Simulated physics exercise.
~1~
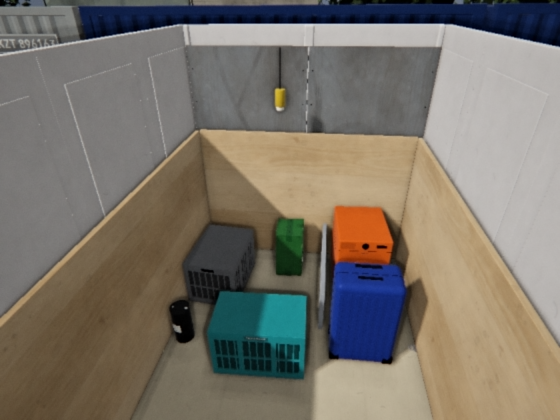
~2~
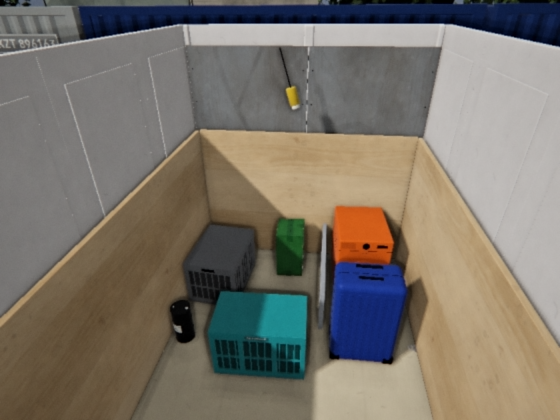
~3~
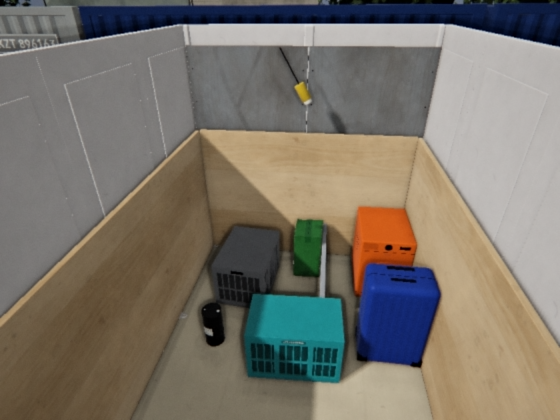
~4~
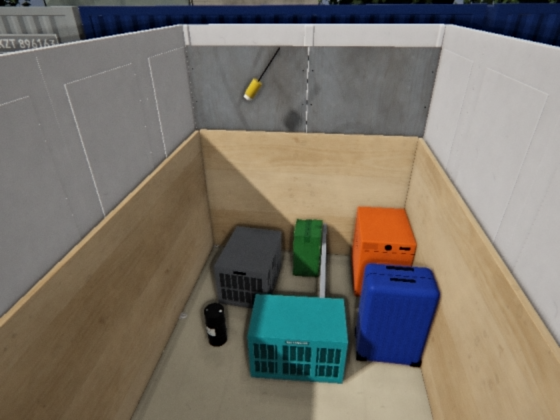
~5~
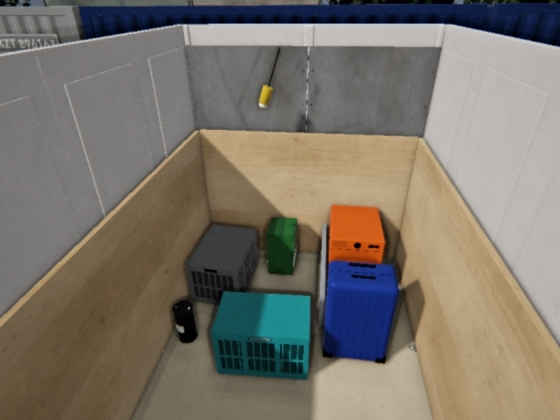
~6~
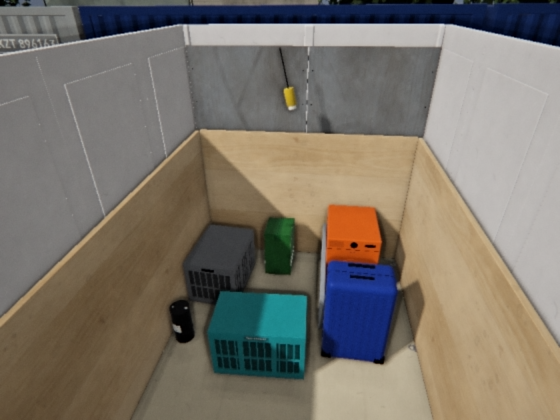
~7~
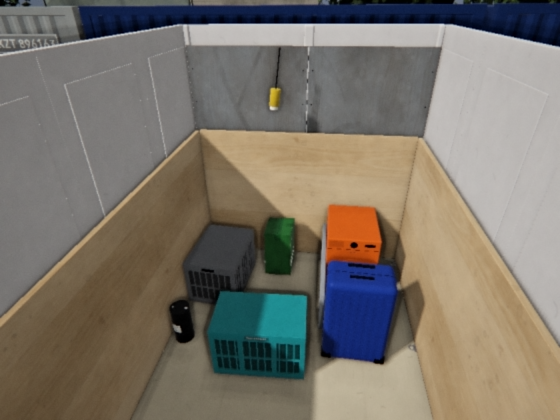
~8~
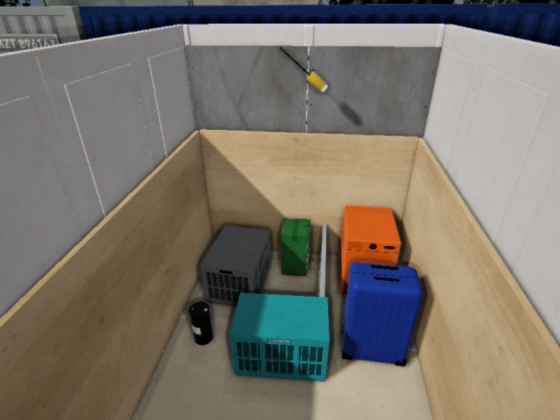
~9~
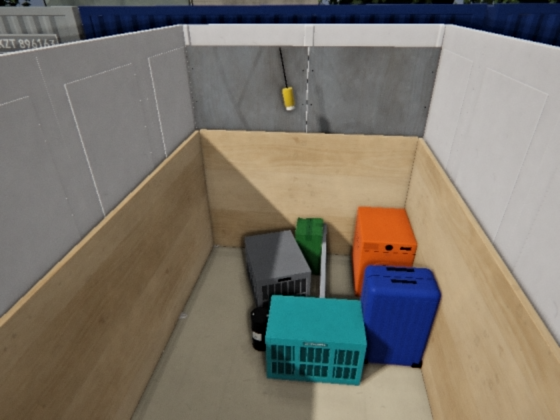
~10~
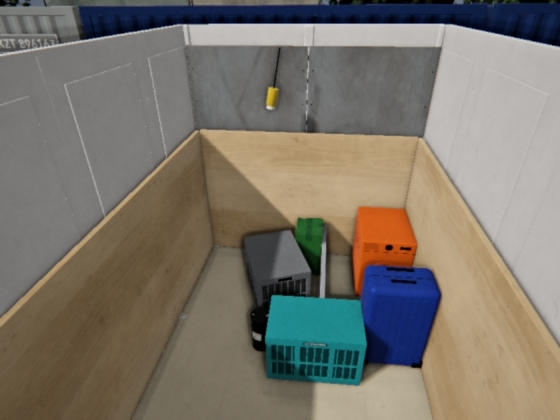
A turquoise crate, a blue suitcase and other items in a van's wooden-sided bay slid right, back left, then right again as a lamp swung, ending with the grey crate and black canister bunched close behind the turquoise crate, nothing toppled.
